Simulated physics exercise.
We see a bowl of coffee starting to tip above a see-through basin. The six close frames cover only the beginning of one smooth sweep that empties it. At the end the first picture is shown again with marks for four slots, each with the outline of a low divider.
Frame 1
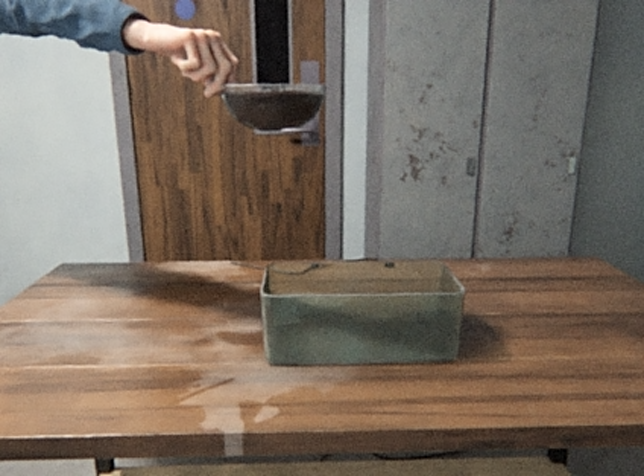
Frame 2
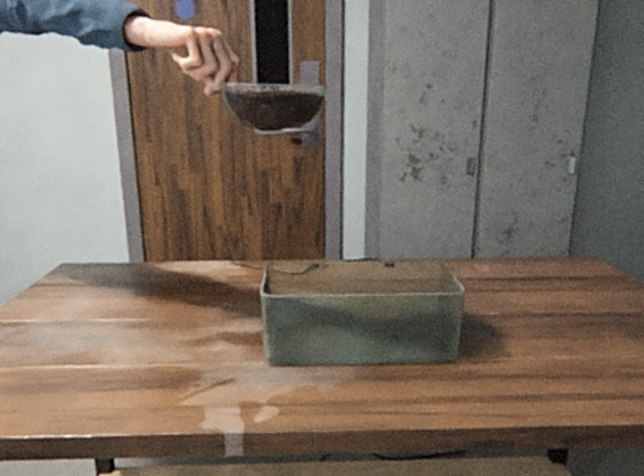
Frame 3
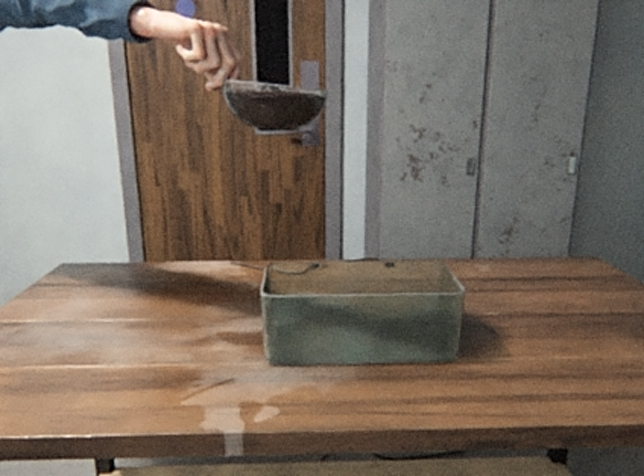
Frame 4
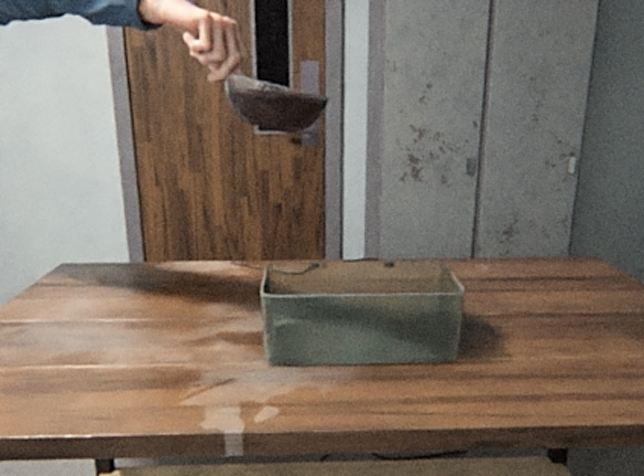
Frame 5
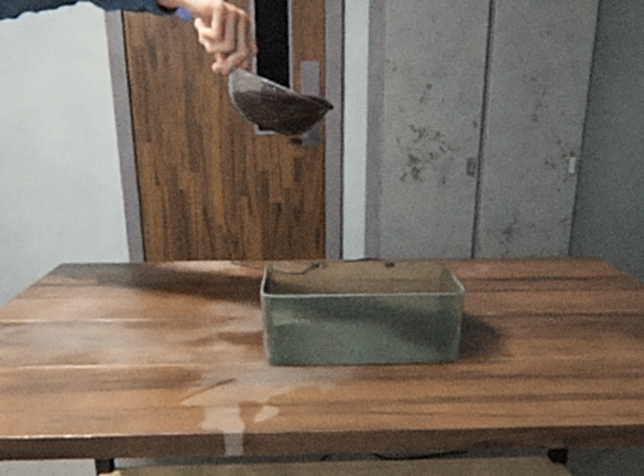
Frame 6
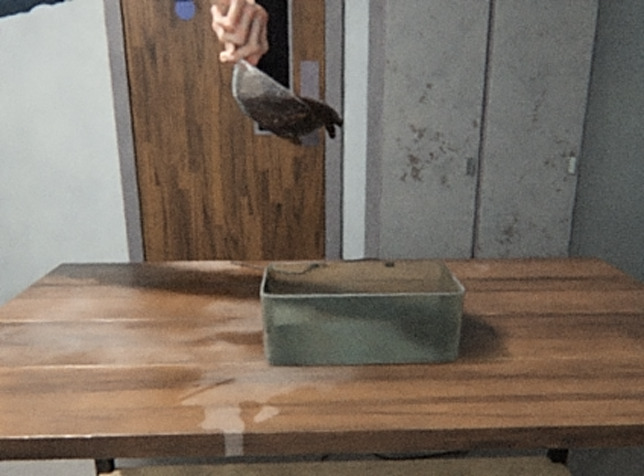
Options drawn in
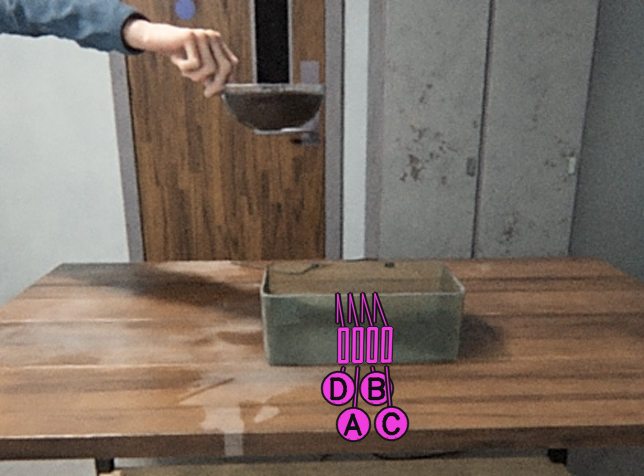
A hand held a bowl of coffee level above a see-through basin on a wooden table, then tilted it to the right until dark coffee slipped over the lip.
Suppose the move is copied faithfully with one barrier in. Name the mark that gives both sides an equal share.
Use place C.
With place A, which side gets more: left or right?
More ends on the right.
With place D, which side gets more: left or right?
More ends on the right.
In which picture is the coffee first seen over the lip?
Picture 5.
On the marked copy, A at (357, 367); B at (372, 366); C at (386, 366); D at (343, 367).
If A is chosen, about 21 % ends left of the wall and 76 % right of it; 3 % is lost outside.
If B is chosen, about 34 % ends left of the wall and 64 % right of it; 3 % is lost outside.
If C is chosen, about 55 % ends left of the wall and 42 % right of it; 4 % is lost outside.
If D is chosen, about 14 % ends left of the wall and 82 % right of it; 4 % is lost outside.
